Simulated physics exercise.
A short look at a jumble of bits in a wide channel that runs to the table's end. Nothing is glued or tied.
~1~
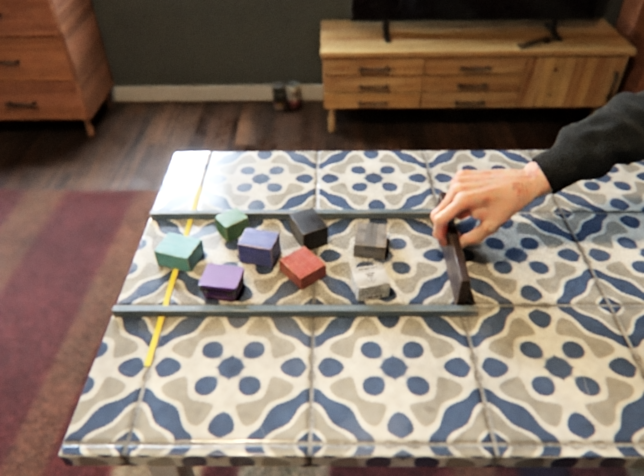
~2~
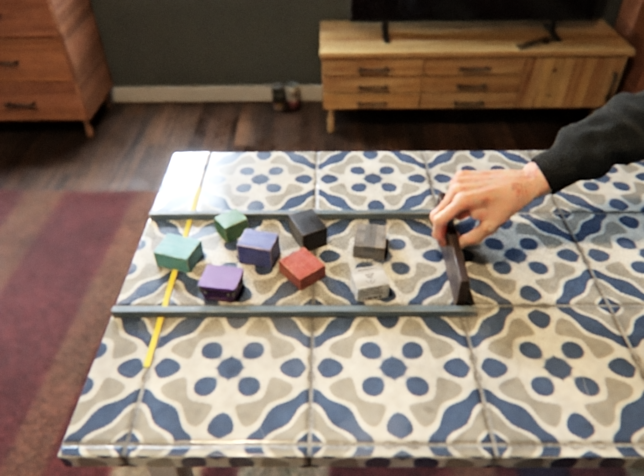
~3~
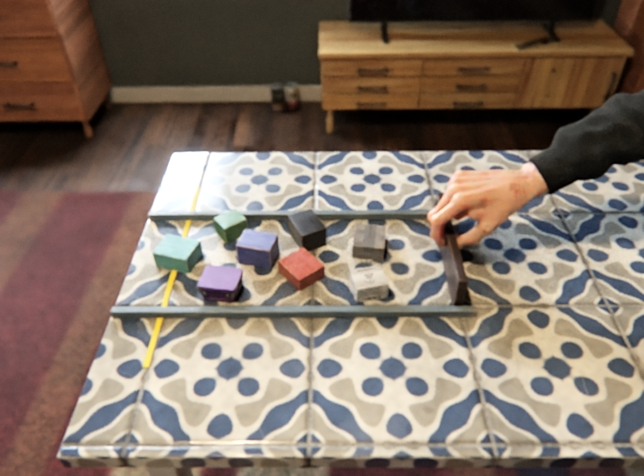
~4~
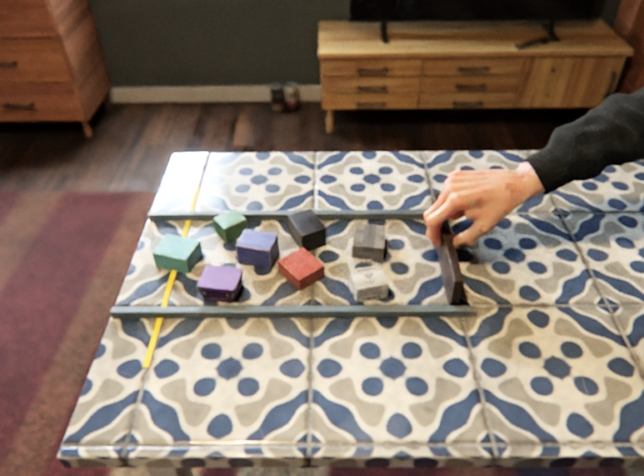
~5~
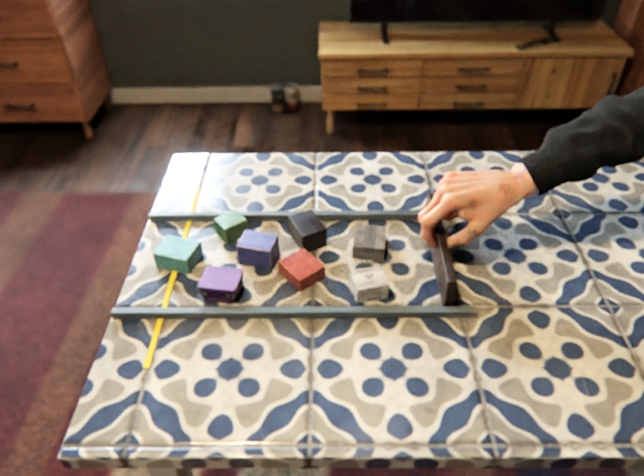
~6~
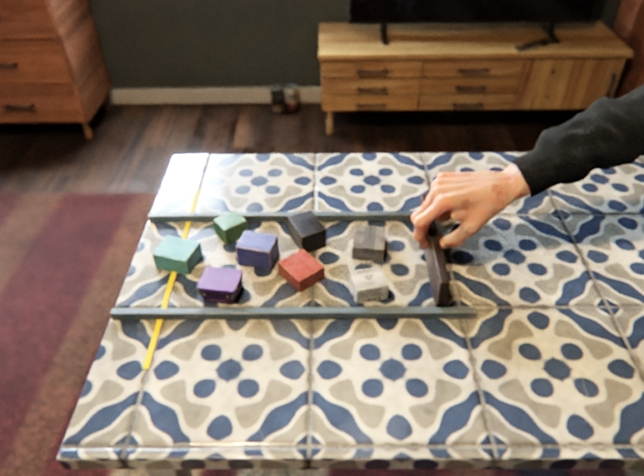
A hand gripping a dark board slid it slowly a short way left between two rails on a patterned table, while the colourful blocks scattered in front of it stayed where they were.
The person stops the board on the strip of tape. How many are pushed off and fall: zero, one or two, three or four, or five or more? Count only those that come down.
The number that fall off is three or four.
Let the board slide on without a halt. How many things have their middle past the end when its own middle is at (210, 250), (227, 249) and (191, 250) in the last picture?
It would be 1, 0 and 2.
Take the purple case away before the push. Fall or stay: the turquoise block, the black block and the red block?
The turquoise block drops off; the black block does not fall; the red block remains up.
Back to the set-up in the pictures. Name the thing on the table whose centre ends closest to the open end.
It is the black block.
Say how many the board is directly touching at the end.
In contact: 2.
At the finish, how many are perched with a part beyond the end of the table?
Overhanging: 2.
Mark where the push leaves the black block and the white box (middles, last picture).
About (143, 228), and the other about (147, 296).
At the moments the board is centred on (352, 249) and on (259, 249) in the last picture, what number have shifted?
3 and 8.
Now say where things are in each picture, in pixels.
In the first frame, turquoise block (180, 252); green block (232, 225); purple case (223, 283); board (451, 246); tape (178, 261).
In the second frame, green block (232, 225); grey box (370, 241).
In the third frame, purple case (222, 284); board (448, 247).
In the fourth frame, turquoise block (178, 253); red block (301, 268).
In the fifth frame, green block (231, 226); blue block (259, 249).
In the sixth frame, turquoise block (178, 255); green block (231, 227); purple case (221, 285); board (432, 248); tape (177, 264).
Soon after, none off yet; turquoise block at rest near (178, 255); green block at rest near (231, 227); purple case at rest near (221, 285).
Then, none off yet; turquoise block at rest near (178, 255); green block moved about its own width near (214, 226); purple case moved a little near (209, 289).
Further on, none off yet; turquoise block moved about its own width near (128, 263); green block moved well along near (155, 226); purple case moved well along near (143, 295).
At rest, the number that fall off is three or four; fallen, blue block, purple case, green block and turquoise block.
